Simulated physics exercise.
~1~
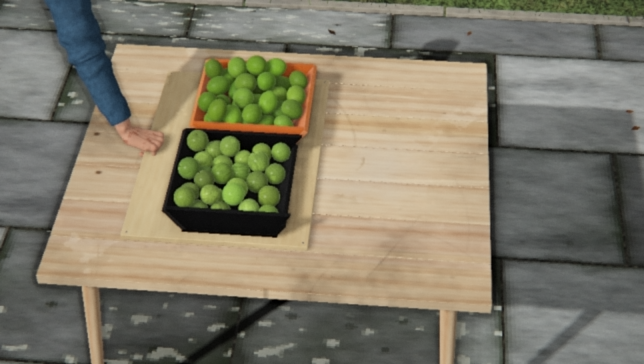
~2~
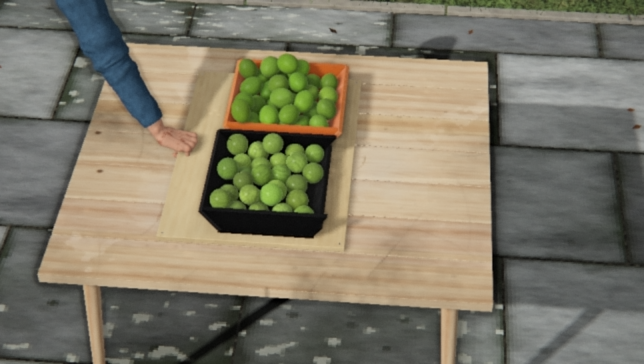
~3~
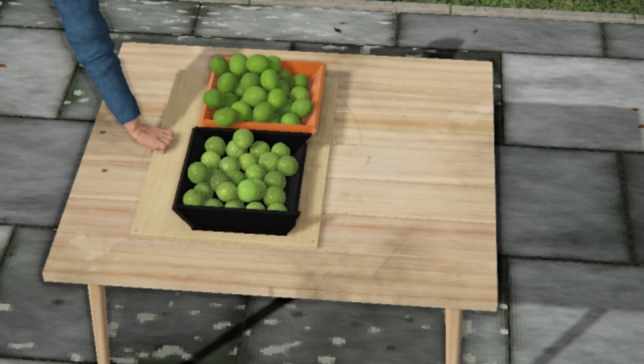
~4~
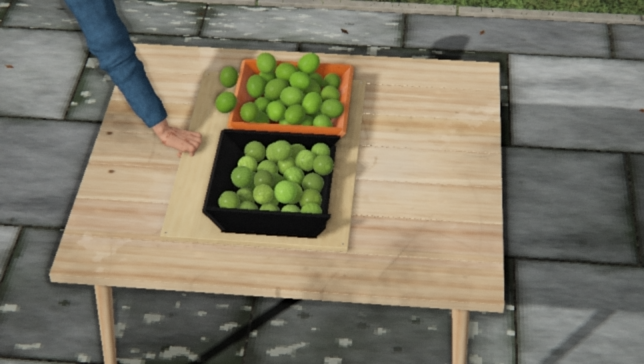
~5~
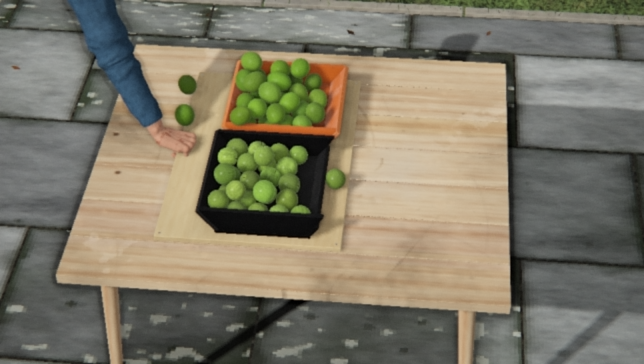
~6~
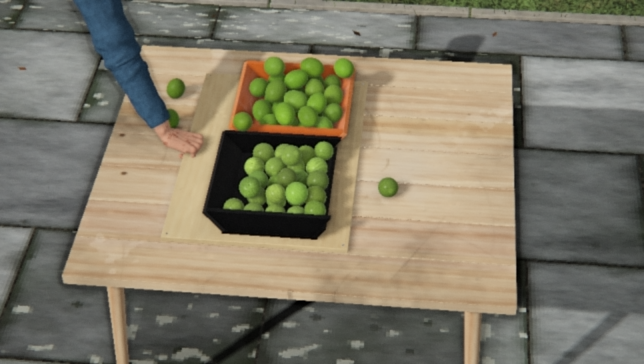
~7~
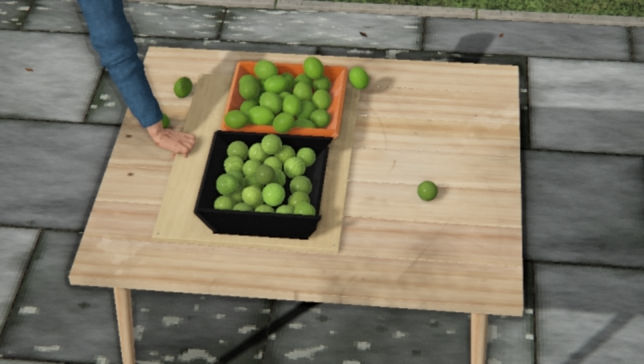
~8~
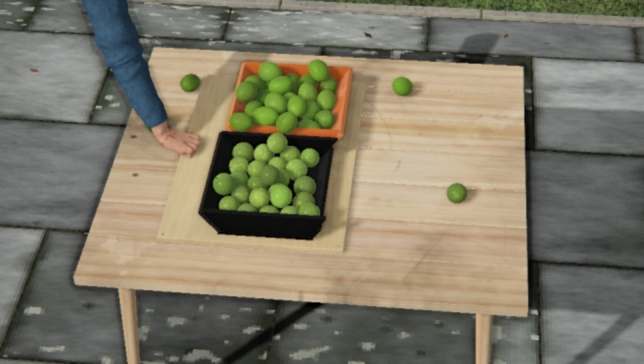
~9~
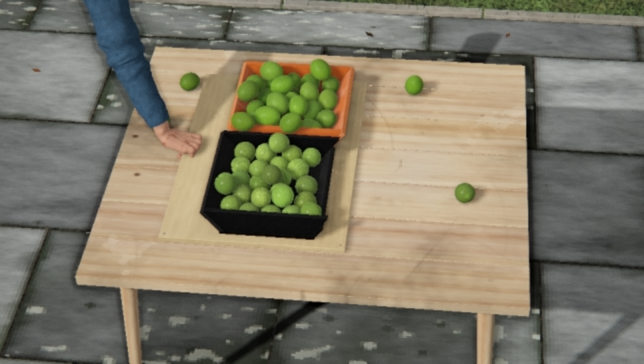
Hand sliding a board back and forth under two crates of green apples, a few spilling and coming to rest on the table.
